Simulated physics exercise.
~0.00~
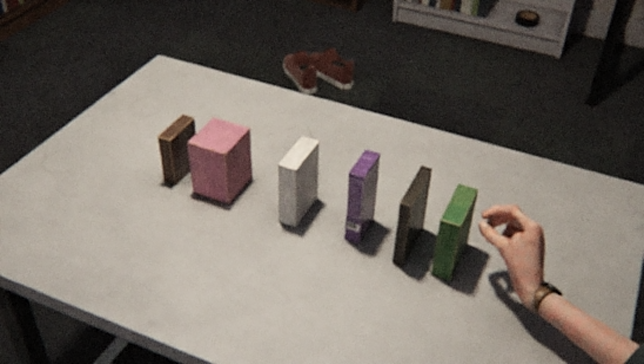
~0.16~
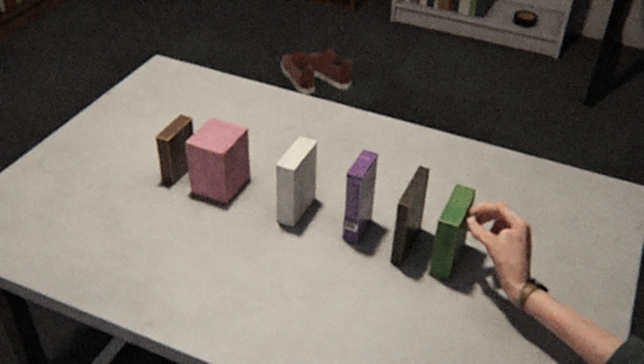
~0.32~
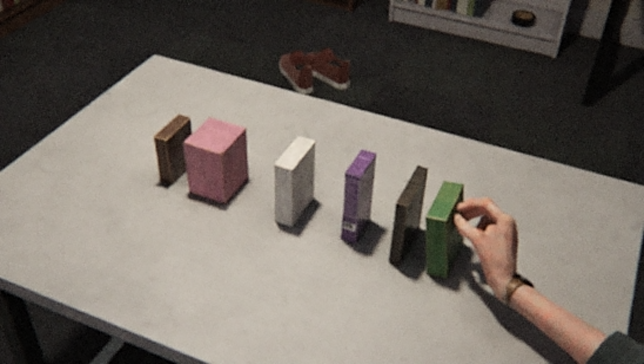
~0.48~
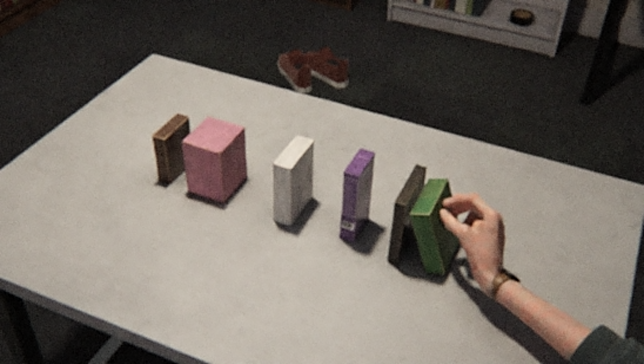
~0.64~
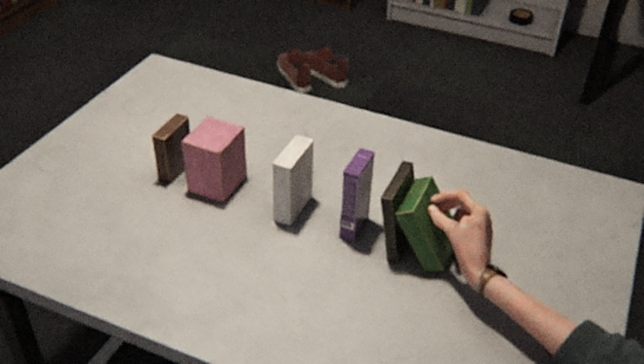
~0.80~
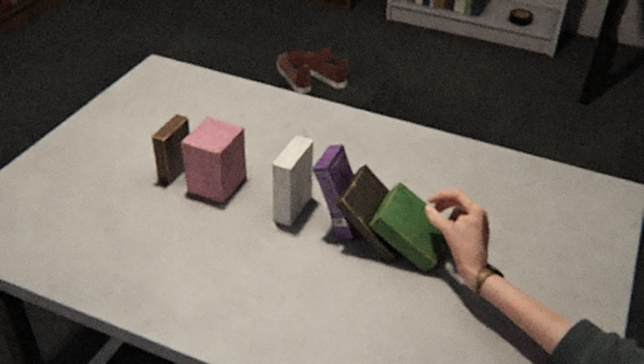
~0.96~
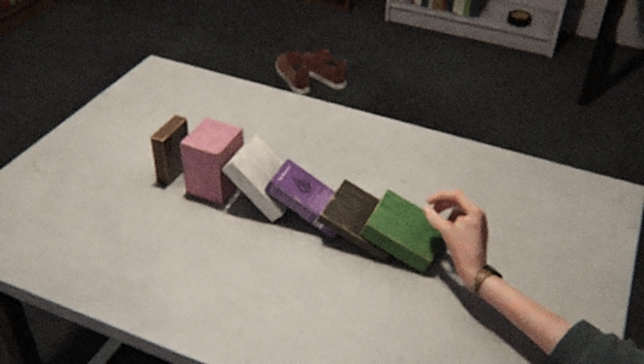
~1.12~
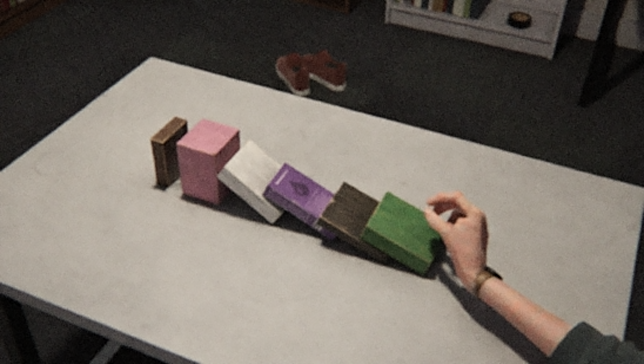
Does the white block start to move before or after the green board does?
The white block starts to move after the green board, tipping only once the black board and purple packet have begun to fall.
